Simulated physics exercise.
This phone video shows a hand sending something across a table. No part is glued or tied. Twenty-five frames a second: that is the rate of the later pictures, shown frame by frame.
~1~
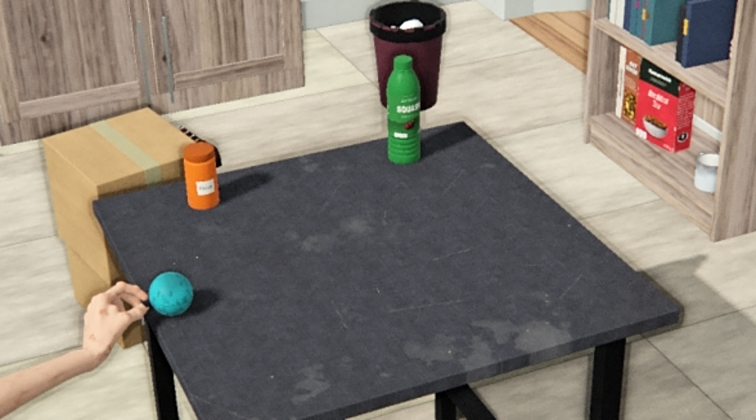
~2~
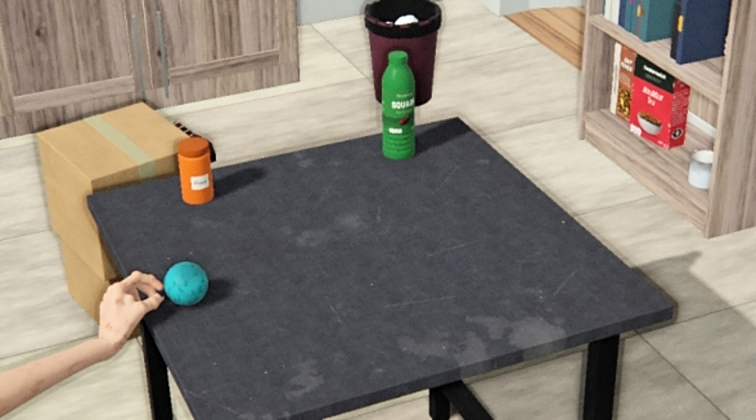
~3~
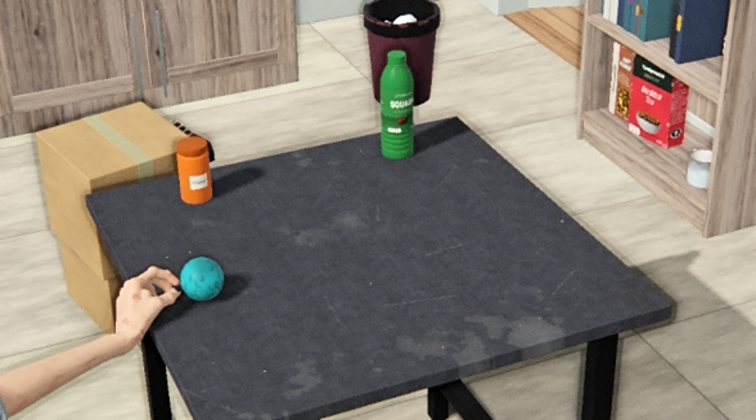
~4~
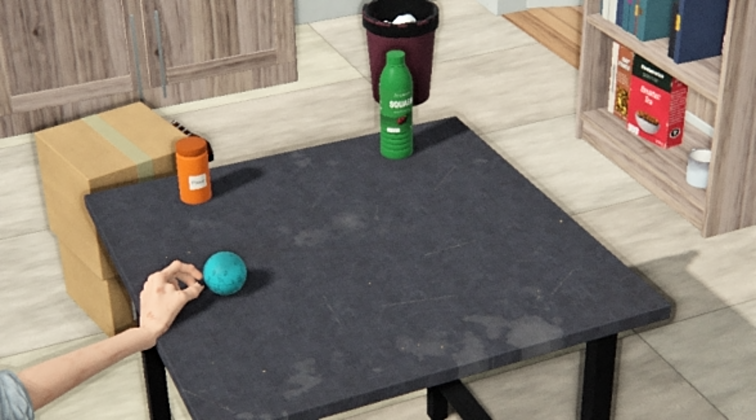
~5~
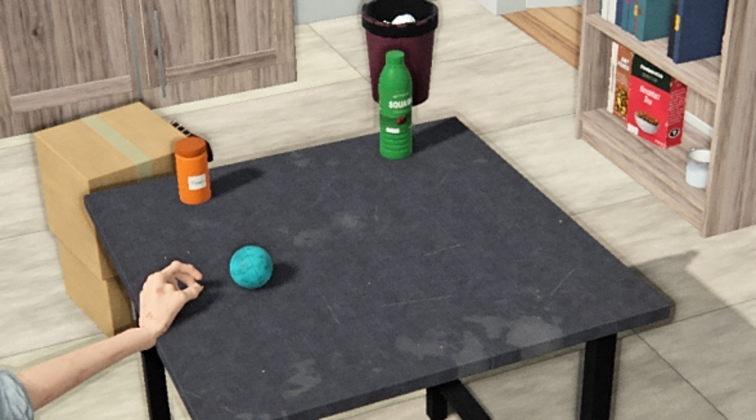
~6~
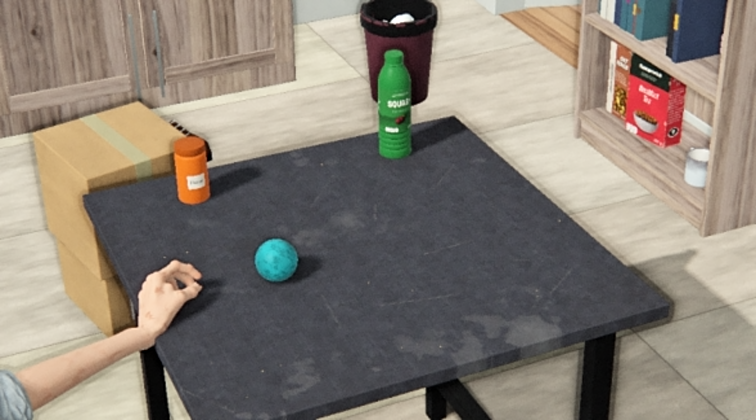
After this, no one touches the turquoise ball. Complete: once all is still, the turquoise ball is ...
Off the table.
Then, 0.30 s after the last picture, turquoise ball rolled well along near (453, 217).
Then, 0.60 s after the last picture, turquoise ball now off the table.
Then, 0.90 s after the last picture, things are still on the move.
By the end, off the table, turquoise ball.
